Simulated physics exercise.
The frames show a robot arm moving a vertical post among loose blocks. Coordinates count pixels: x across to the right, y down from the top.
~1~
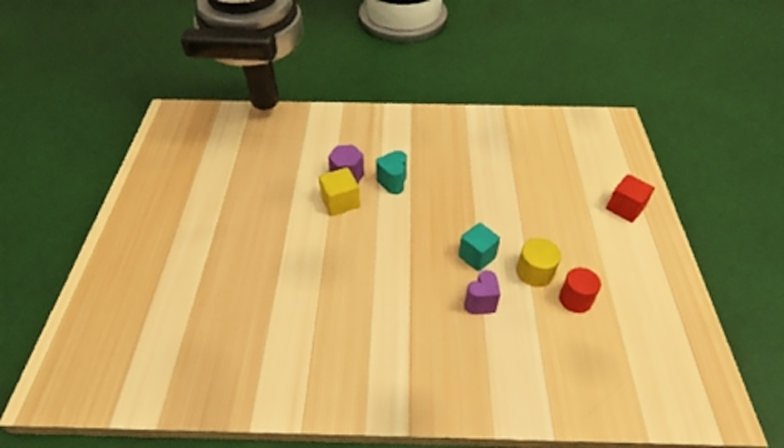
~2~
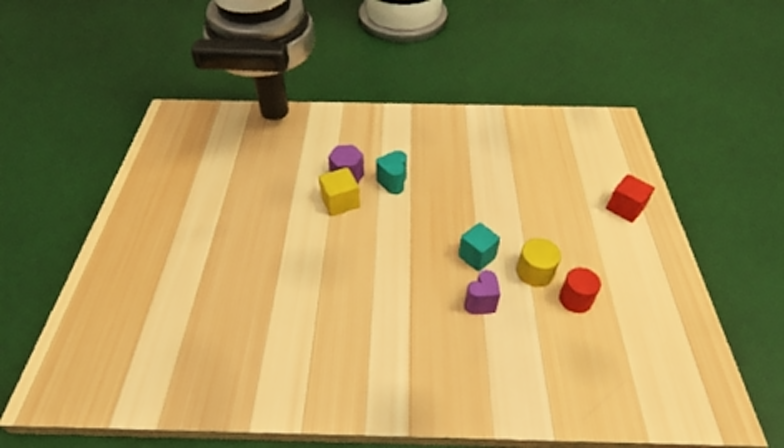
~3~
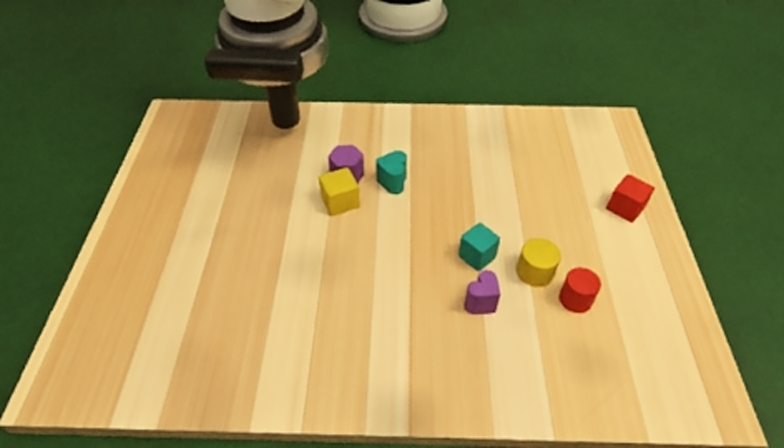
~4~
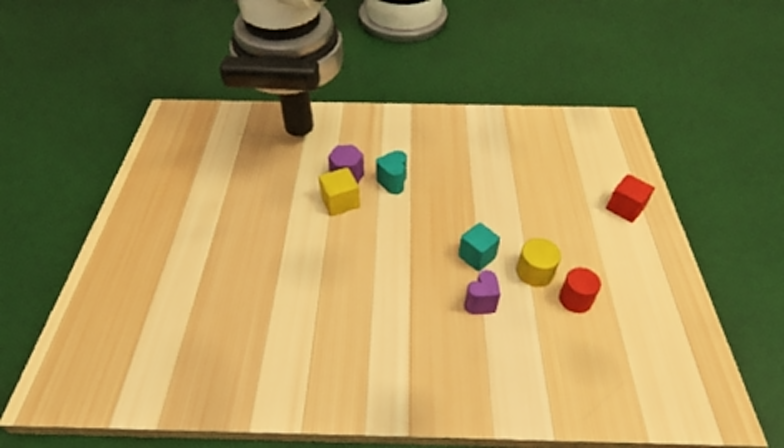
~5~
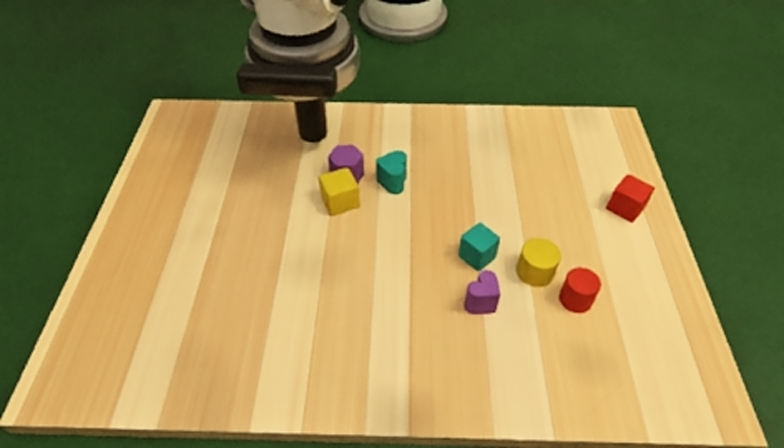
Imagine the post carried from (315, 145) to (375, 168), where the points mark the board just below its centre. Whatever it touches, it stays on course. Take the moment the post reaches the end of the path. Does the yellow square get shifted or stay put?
Moved.
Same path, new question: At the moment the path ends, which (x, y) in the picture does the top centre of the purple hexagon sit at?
Its top centre is at about (363, 168).
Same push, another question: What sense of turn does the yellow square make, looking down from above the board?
Turns clockwise.
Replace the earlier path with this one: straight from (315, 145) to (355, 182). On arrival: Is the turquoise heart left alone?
I believe so.
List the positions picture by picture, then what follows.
Post tip (266, 103); block tops, yellow square (338, 181); purple hexagon (345, 155); turquoise heart (393, 162), in the first picture.
Post (275, 113); blocks unchanged, in the second picture.
Post (287, 121); blocks unchanged, in the third picture.
Post (300, 129); blocks unchanged, in the fourth picture.
Post (314, 135); yellow square (338, 181); purple hexagon (345, 155); turquoise heart (393, 162), in the fifth picture.
The first path, step by step. Halfway along, post (344, 146); purple hexagon (349, 157).
At the end, post (375, 158); yellow square (339, 188), turned 40° clockwise; purple hexagon (363, 168), turned 20° clockwise; turquoise heart in place.
